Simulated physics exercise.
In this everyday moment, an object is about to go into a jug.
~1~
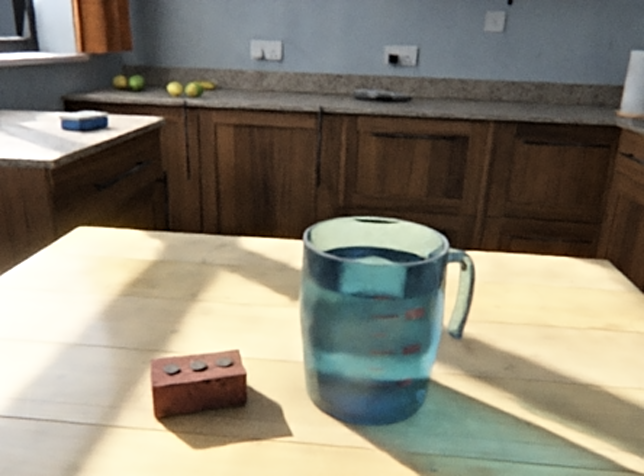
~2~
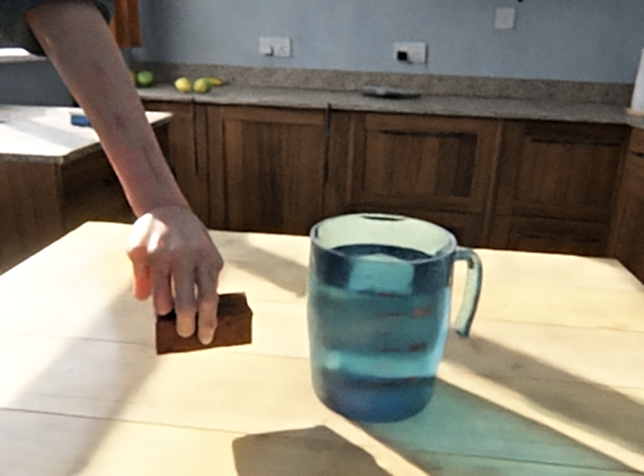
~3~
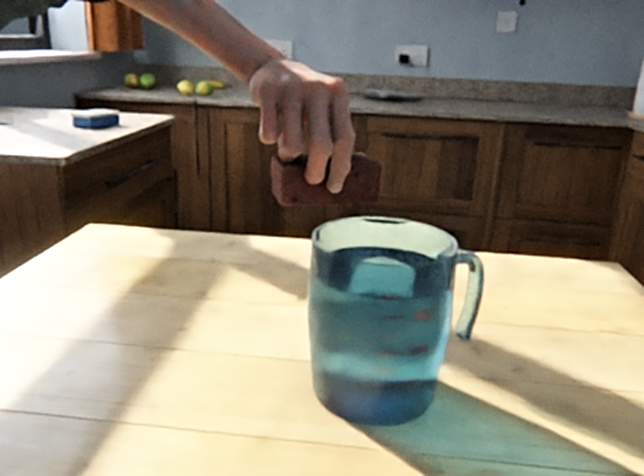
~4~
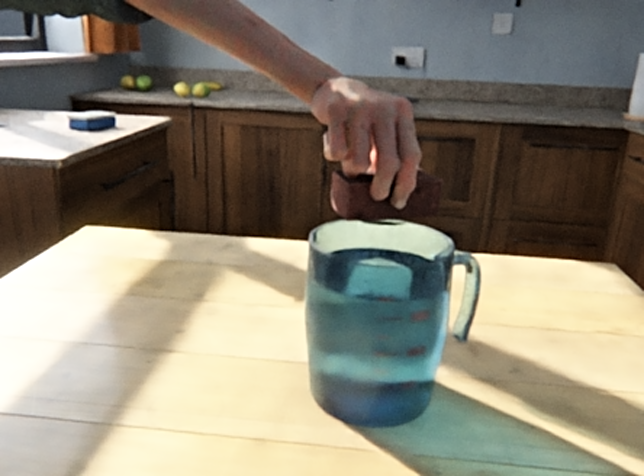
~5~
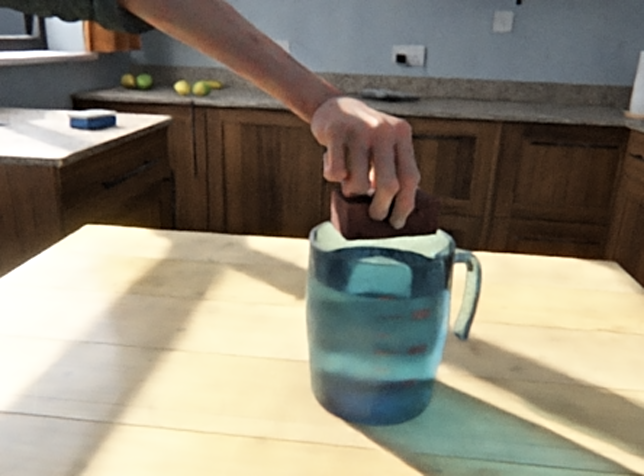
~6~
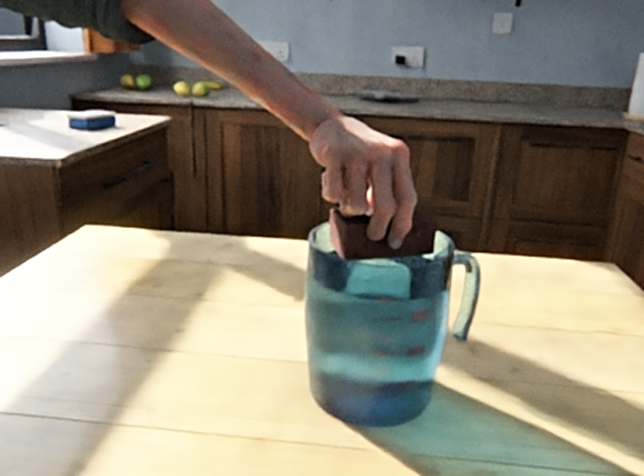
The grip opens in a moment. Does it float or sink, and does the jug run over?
With the water, it goes down; meanwhile the jug keeps every drop.
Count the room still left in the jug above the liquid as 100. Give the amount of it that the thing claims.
Estimate: Roughly 40 per cent.
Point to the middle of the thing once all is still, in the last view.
It winds up with its middle close to pixel (371, 368).
Soon after, the piece of brick enters the water; the jug is about three quarters full.
Later, the piece of brick goes on down; the jug is nearly full.
In the end, the piece of brick lies on the bottom; the jug is nearly full; nothing is spilt.
